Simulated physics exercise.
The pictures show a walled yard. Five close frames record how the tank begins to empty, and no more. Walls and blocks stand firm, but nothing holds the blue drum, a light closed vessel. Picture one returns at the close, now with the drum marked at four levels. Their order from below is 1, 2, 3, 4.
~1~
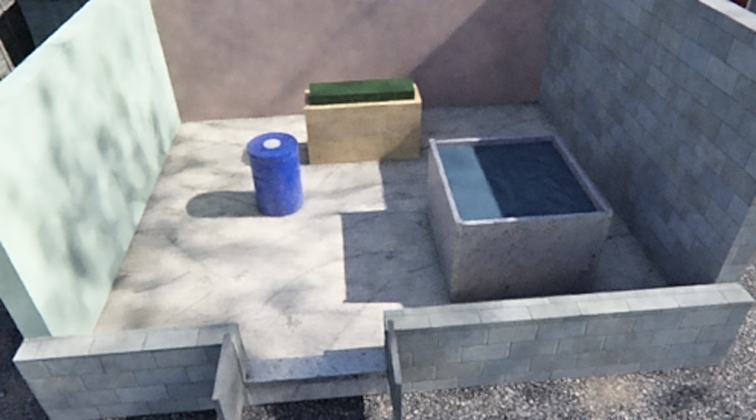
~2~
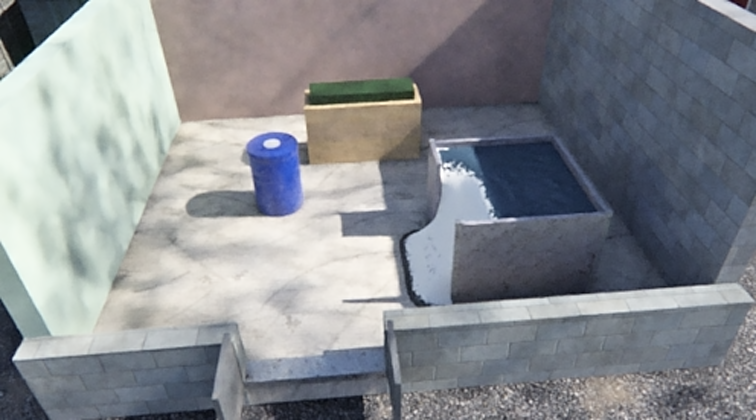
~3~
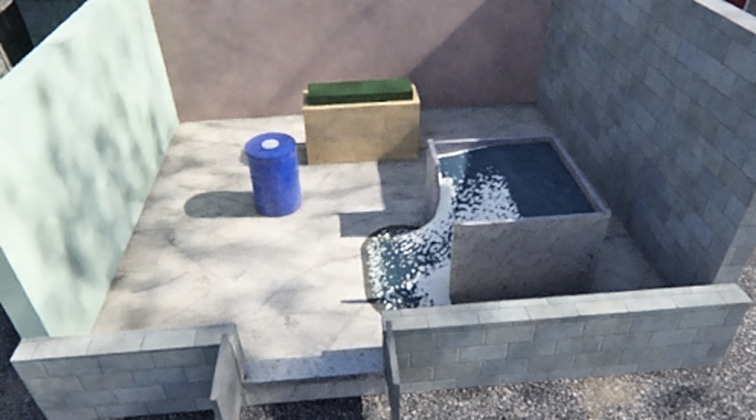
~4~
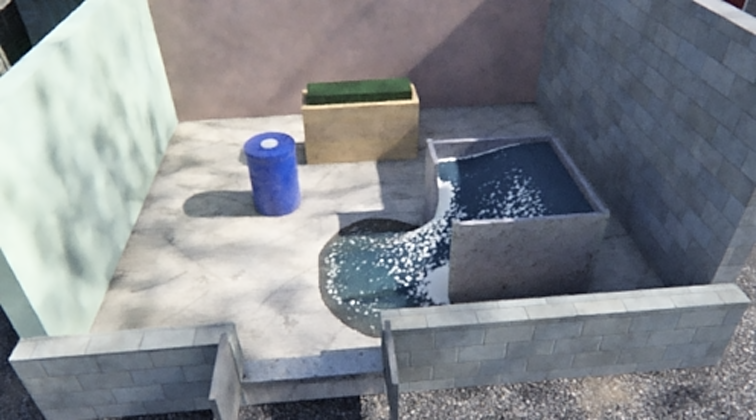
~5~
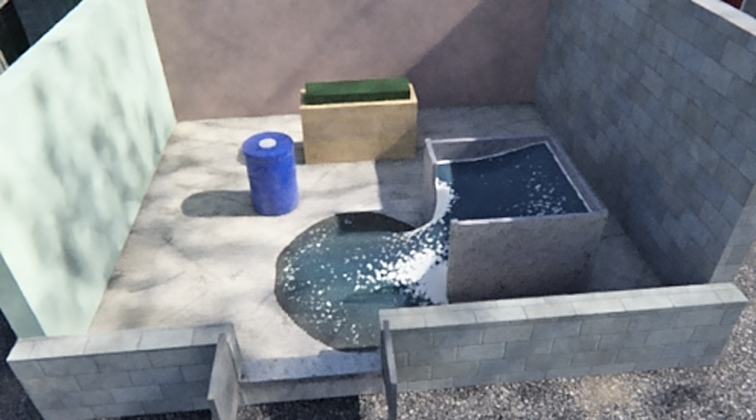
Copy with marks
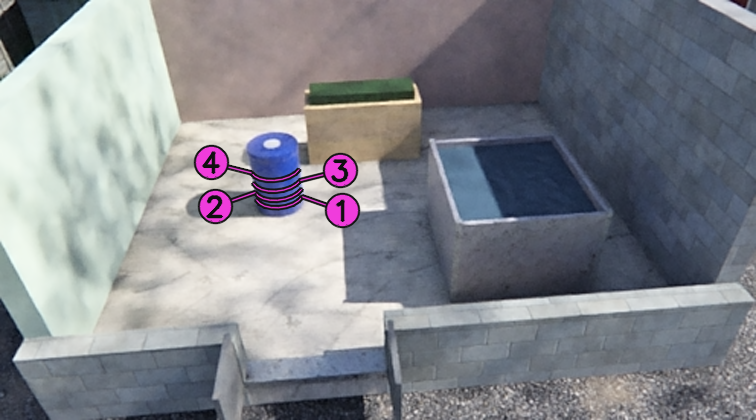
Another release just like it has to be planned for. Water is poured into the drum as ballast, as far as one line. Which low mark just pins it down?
I would pick level 1.
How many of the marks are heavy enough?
All of the four.
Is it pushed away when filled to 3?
No.
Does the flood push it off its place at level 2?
No, that is safe.
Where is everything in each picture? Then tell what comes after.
In the first frame, lid of the blue drum at (272, 144); tank full, its middle at (511, 180); open gate at (311, 320).
In the second frame, 2 % of the ground under water, its edge towards the drum at (410, 237).
In the third frame, 4 % of the ground under water, its edge towards the drum at (380, 234).
In the fourth frame, 8 % of the ground under water, its edge towards the drum at (342, 236).
In the fifth frame, lid of the blue drum at (268, 144); 11 % of the ground under water, its edge towards the drum at (308, 232).
In magenta, 1 at (278, 207); 2 at (277, 200); 3 at (275, 191); 4 at (274, 180); from the bottom up 1, 2, 3, 4.
Choosing 1, it does not move.
Choosing 2, it does not move.
Choosing 3, it does not move.
Choosing 4, it does not move.
